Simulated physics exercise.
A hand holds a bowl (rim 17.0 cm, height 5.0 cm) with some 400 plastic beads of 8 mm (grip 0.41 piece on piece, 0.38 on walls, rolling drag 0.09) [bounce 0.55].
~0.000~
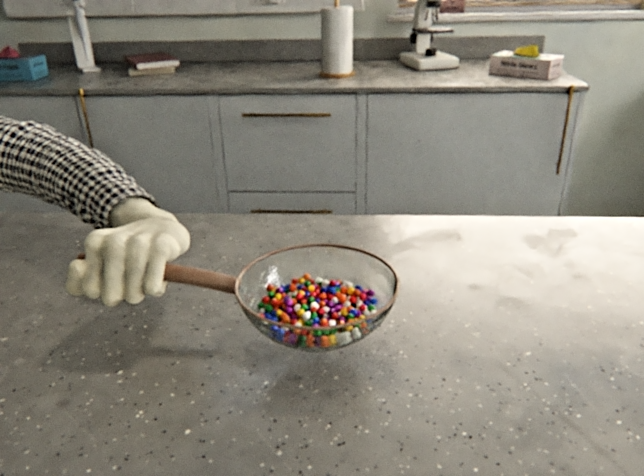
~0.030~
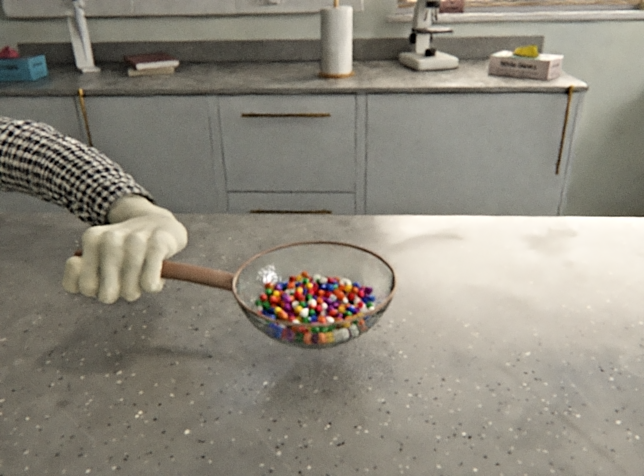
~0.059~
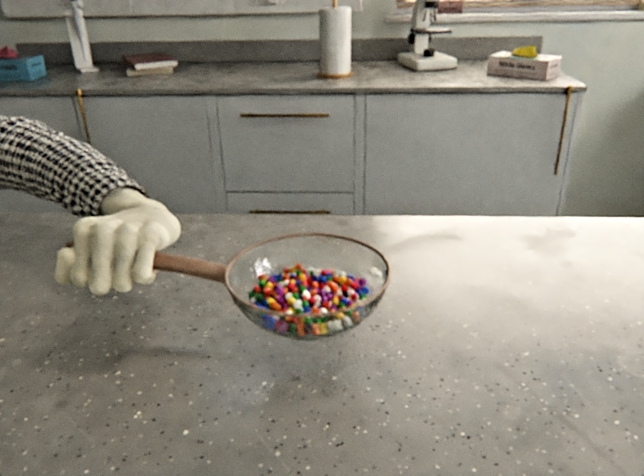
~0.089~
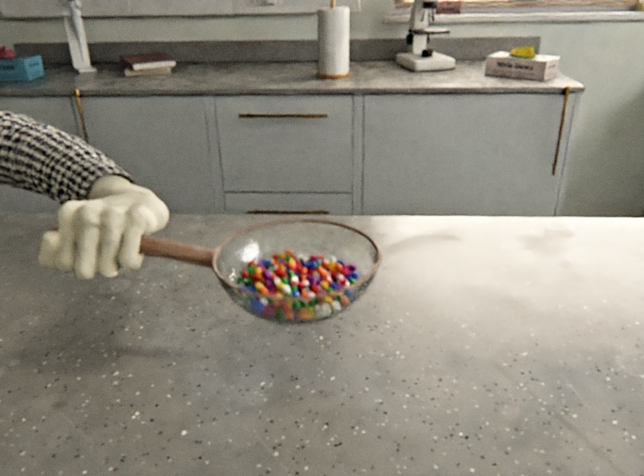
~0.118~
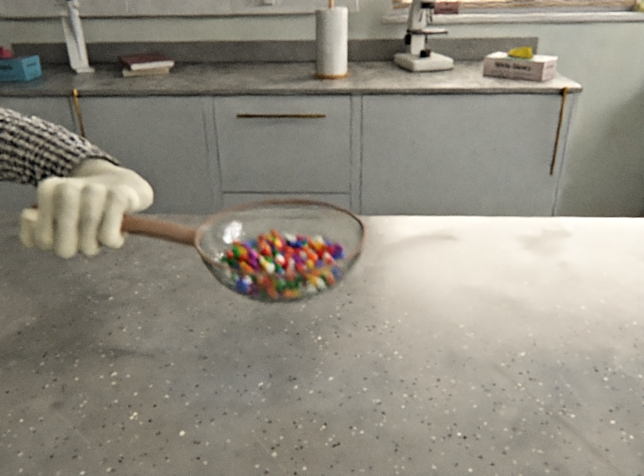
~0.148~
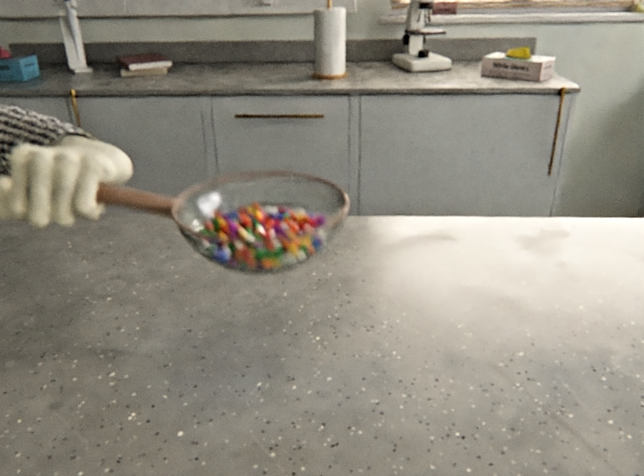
A hand in a checkered sleeve held a clear bowl of colorful beads by its wooden handle above a speckled gray counter, then lifted it up and to the left, gradually picking up speed.
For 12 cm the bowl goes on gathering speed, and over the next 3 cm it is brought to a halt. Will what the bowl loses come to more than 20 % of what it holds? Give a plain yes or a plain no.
A plain yes.
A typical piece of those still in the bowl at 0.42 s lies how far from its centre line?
Around 6.0 cm.
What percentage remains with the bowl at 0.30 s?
About 65 %.
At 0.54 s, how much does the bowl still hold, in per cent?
My best guess is some 25 per cent of the load.
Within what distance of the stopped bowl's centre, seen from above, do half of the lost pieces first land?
20 centimetres.
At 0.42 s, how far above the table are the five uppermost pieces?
Around 26 cm above the table.
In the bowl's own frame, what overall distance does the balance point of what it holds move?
Displacement: Around 1.5 cm.
After 0.30 s, bowl 65 %, in the air 35 %; middle of the pieces not yet landed near (163, 137).
After 0.42 s, bowl 25 %, in the air 75 %; middle of the pieces not yet landed near (124, 196).
Then, at 0.54 s, bowl 25 %, fallen left of where it stops 70 %, in the air 5 %; middle of the pieces not yet landed near (159, 258).
After 0.65 s, bowl 25 %, fallen left of where it stops 75 %; middle of the pieces not yet landed near (247, 204).
In the end, at 1.0 s, bowl 25 %, fallen left of where it stops 75 %.
